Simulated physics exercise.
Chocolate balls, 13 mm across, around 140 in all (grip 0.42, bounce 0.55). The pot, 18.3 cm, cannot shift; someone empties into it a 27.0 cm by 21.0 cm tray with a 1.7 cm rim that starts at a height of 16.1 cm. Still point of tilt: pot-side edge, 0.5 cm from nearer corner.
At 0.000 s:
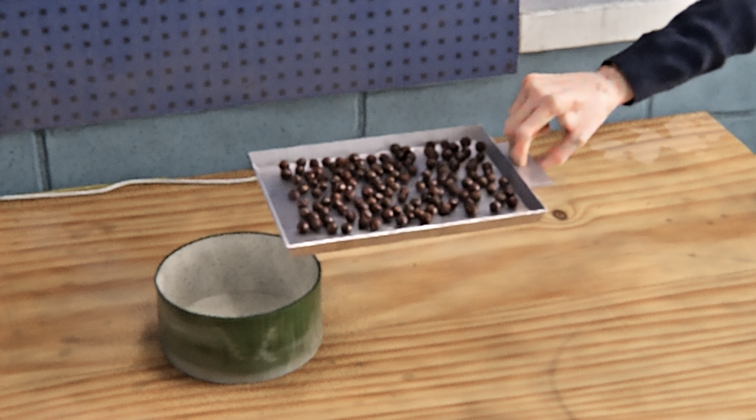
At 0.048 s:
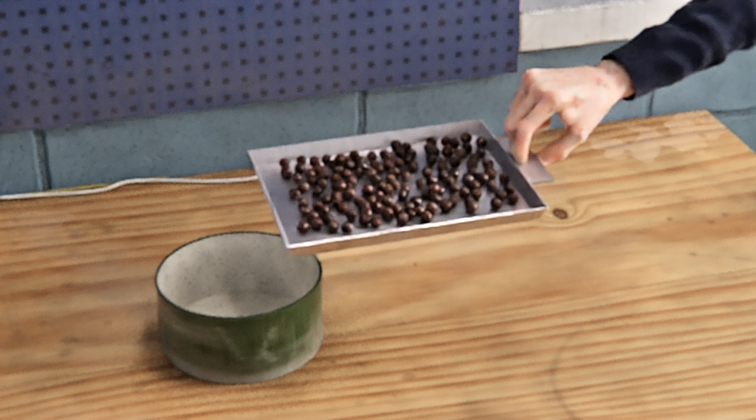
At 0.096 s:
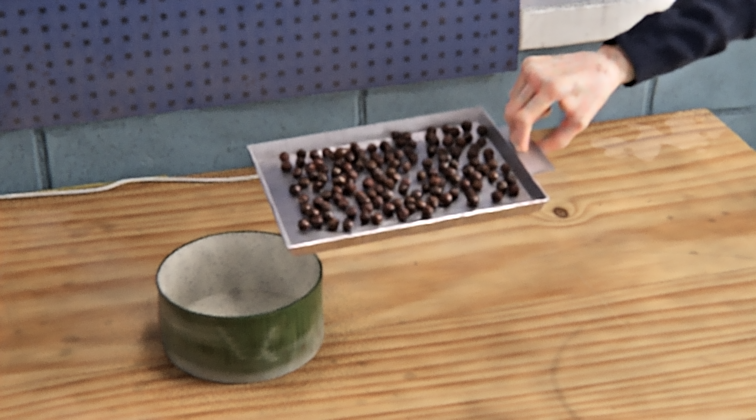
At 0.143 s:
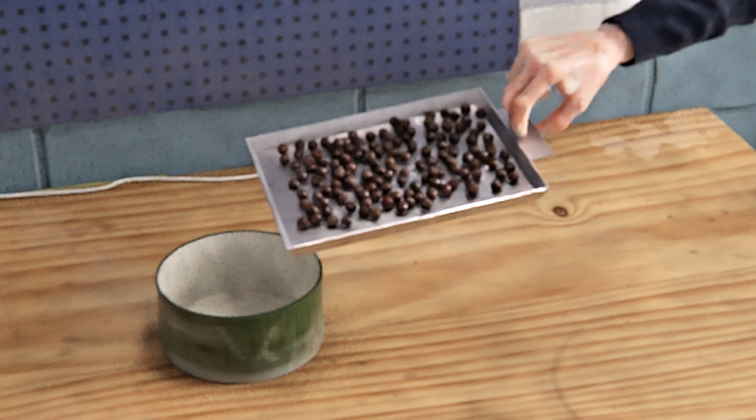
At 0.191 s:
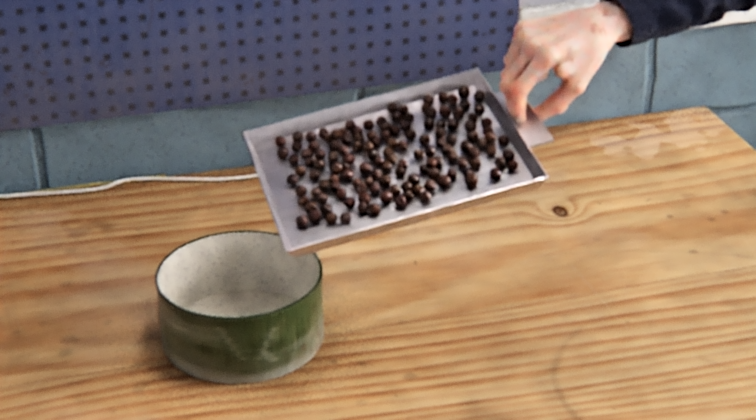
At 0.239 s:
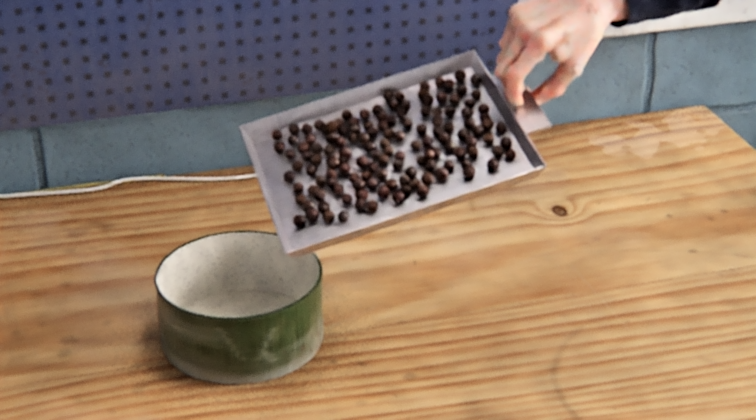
On a wooden tabletop, a hand raising the right side of a metal tray of dark balls, tilting it beside a green pot.
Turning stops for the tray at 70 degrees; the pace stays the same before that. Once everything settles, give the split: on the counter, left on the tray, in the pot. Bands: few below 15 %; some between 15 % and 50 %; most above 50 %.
Counter: Most; tray: Few; pot: Few.
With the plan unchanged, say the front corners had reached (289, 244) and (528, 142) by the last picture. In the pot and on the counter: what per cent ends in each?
Pot 70; counter 30.
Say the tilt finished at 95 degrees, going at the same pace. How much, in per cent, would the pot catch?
That comes out at some 5 per cent.
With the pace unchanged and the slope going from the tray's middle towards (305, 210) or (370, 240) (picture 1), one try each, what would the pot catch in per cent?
Some 70 and 0 per cent.
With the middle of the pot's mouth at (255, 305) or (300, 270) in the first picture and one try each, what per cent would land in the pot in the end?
Spot one: Some 75 per cent; spot two: Some 0 per cent.
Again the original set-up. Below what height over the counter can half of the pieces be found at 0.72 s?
Roughly 20 centimetres, more or less.
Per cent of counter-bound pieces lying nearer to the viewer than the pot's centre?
100 %.
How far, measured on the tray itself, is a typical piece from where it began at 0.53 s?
Displacement on the tray: Roughly 8 cm.
After 0.53 s, tilt 43 degrees; the tray holds 100 %, the pot 0 %.
After 0.72 s, tilt 61 degrees; the tray holds 75 %, the pot 0 %.
After 1.03 s, tilt 70 degrees; the tray holds 10 %, the pot 5 %.
At rest (2.4 s), counter 95 %, tray 0 %, pot 5 %.
